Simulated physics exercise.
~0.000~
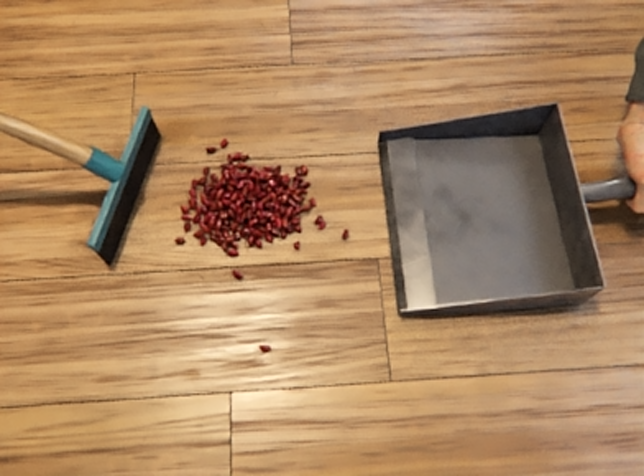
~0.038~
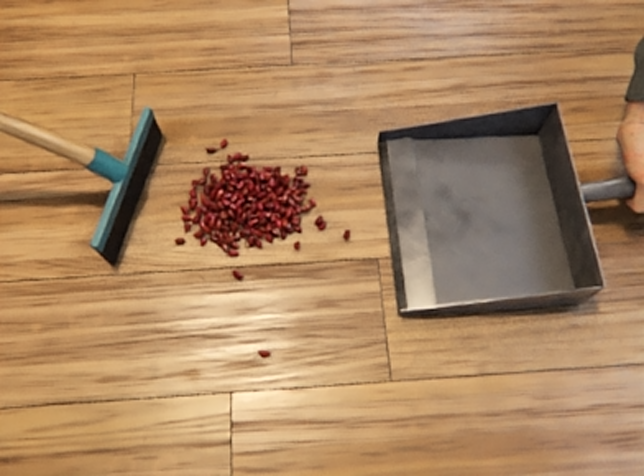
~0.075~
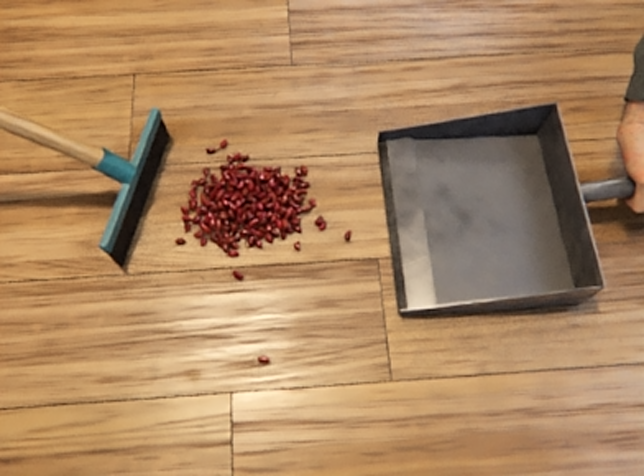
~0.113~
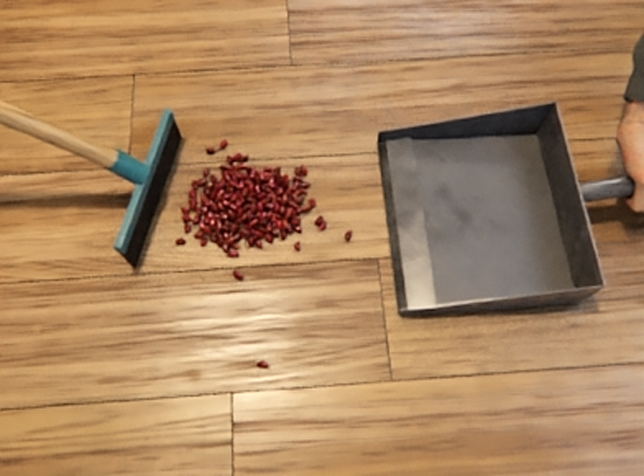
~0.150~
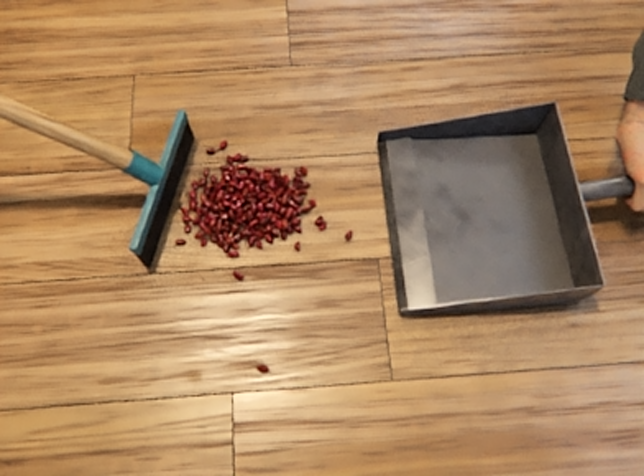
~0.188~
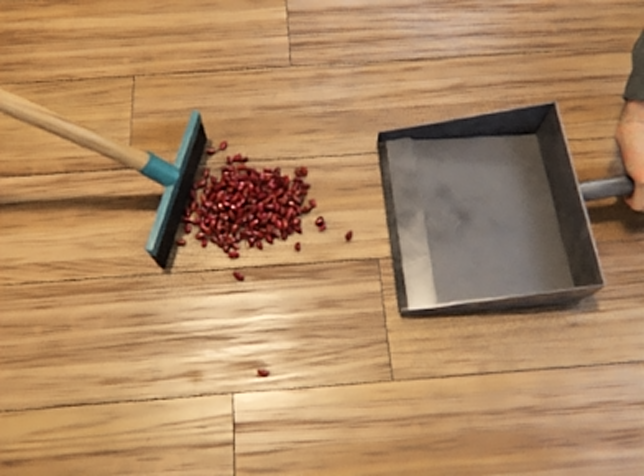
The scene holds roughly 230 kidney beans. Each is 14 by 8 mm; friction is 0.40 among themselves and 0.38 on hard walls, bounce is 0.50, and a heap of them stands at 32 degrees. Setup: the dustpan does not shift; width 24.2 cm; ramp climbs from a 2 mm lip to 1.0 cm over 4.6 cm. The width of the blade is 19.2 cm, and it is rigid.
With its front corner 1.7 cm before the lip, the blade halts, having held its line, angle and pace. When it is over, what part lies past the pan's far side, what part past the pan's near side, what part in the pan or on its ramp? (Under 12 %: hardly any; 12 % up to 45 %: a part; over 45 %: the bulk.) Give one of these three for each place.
Far side: A small amount. Near side: A small amount. Pan: A fair amount.
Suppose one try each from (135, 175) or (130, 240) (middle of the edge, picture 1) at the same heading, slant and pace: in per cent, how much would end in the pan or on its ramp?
I'd put it near 15 per cent for the first and near 25 per cent for the second.
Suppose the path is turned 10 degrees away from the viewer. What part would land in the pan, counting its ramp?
Roughly 10 percent.
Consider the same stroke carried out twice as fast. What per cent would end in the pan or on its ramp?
It would be around 45 percent.
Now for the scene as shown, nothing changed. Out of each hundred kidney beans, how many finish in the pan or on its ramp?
Roughly 20 %.
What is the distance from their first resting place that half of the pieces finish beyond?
I'd say near 16 cm.
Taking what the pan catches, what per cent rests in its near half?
Estimate: Close to 30 %.
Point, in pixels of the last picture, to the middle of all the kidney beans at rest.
Near (376, 221).
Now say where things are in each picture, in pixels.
The first picture shows blade from (95, 246) to (147, 114), moved 0.0 cm, 0 of the pieces shifted so far; middle of the pieces at (248, 206); pan at (488, 217).
The second picture shows blade from (98, 247) to (149, 115), moved 0.3 cm, 1 of the pieces shifted so far; middle of the pieces at (248, 207).
The third picture shows blade from (107, 248) to (157, 116), moved 1.3 cm, 1 of the pieces shifted so far; middle of the pieces at (248, 207).
The fourth picture shows blade from (121, 249) to (170, 116), moved 2.9 cm, 1 of the pieces shifted so far; middle of the pieces at (248, 207).
The fifth picture shows blade from (136, 250) to (183, 117), moved 4.7 cm, 1 of the pieces shifted so far; middle of the pieces at (248, 207).
The sixth picture shows blade from (152, 251) to (197, 118), moved 6.4 cm, 1 of the pieces shifted so far; middle of the pieces at (248, 208); pan at (487, 216). Its pace works out near 0.47 m/s, heading 6 degrees towards the viewer's side.
After 0.42 s, middle of the blade 15 cm from the lip; 0 % over the lip, far side 0 %, near side 0 %.
After 0.57 s, middle of the blade 8 cm from the lip; 0 % over the lip, far side 5 %, near side 0 %.
After 0.85 s, middle of the blade 4 cm from the lip; 20 % over the lip, far side 5 %, near side 5 %.
In the end, at 1.8 s, far side 5 %, near side 5 %, pan 20 %, in front of the lip or behind the blade 75 %.
